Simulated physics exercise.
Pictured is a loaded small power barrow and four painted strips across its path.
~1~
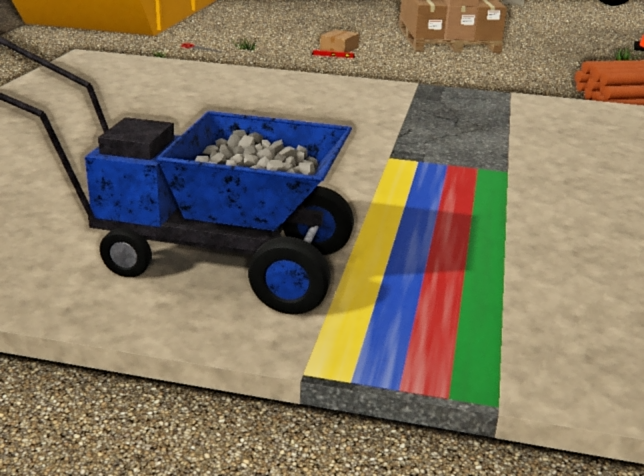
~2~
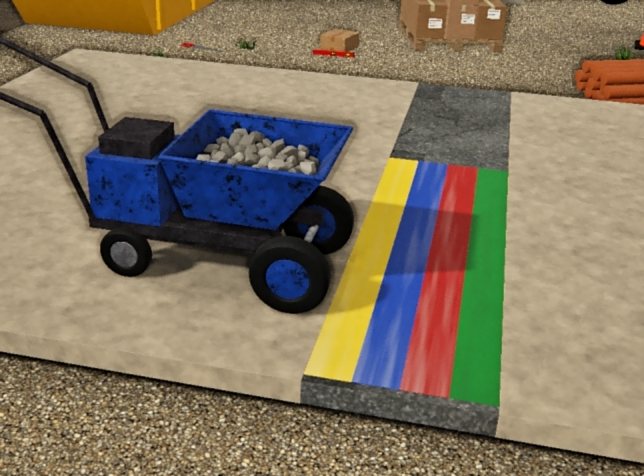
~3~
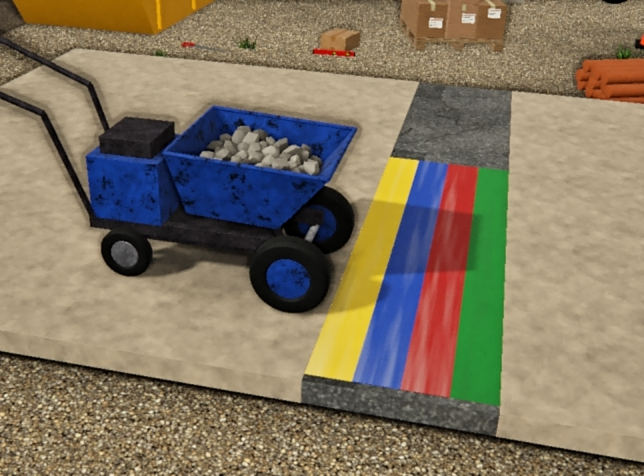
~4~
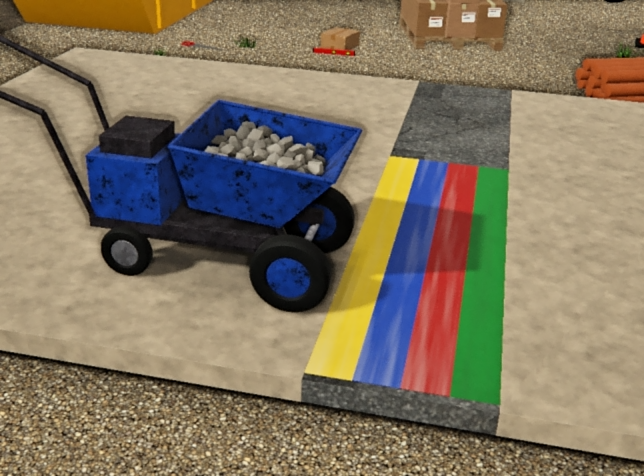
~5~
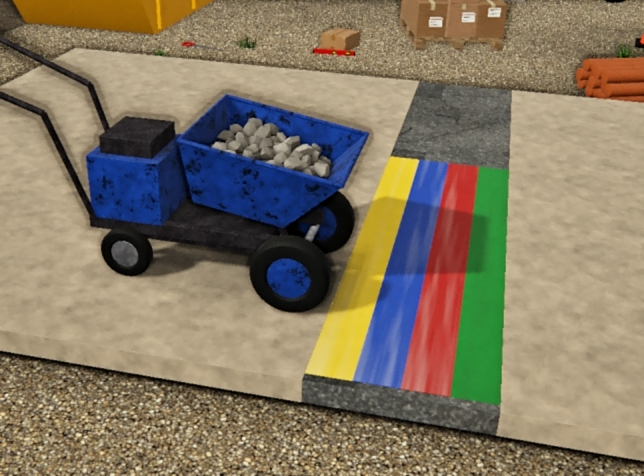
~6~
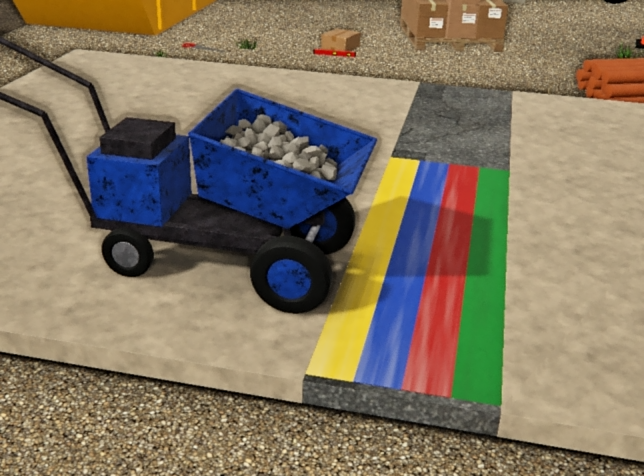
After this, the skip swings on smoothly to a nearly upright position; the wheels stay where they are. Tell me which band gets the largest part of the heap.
I would say the red band gets the largest part.
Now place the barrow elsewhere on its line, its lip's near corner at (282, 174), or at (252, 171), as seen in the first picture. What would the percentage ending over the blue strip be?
Roughly 30 per cent, then roughly 30 per cent.
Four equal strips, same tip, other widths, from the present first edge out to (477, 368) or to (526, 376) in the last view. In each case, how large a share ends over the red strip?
30 and 40 in a hundred.
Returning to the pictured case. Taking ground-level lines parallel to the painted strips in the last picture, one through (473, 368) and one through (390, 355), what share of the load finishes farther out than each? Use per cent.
In order: 30 percent, then 80 percent.
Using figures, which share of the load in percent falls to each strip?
I'd say the yellow strip has near 0, the blue strip near 20, the red strip near 40 and the green strip near 25 per cent.
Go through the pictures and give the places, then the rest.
Lip of the skip at (321, 179), level; top of the load at (251, 161), broken stones; yellow strip at (339, 344); blue strip at (384, 351); red strip at (430, 358); green strip at (477, 366), in the first picture.
Lip of the skip at (323, 179), level; top of the load at (252, 160), in the second picture.
Lip of the skip at (328, 180), tipped barely; top of the load at (255, 149), in the third picture.
Lip of the skip at (334, 182), tipped a little; top of the load at (245, 154), in the fourth picture.
Lip of the skip at (342, 186), tipped a little; top of the load at (235, 147), in the fifth picture.
Lip of the skip at (351, 193), tipped a little; top of the load at (244, 144); yellow strip at (341, 343); blue strip at (386, 350); red strip at (432, 357); green strip at (479, 364), in the sixth picture.
Soon after the last picture, skip tipped steeply; all in the skip.
A little later, skip tipped steeply; nearly all in the skip; a stray few over the red strip.
Later still, skip tipped right over; about a third in the skip; a stray few over the blue strip; about a third over the red strip; about a quarter over the green strip; a small part off the paint.
By the end, skip tipped right over; a small part in the skip; none over the yellow strip; about a quarter over the blue strip; about a third over the red strip; about a quarter over the green strip; a small part off the paint.
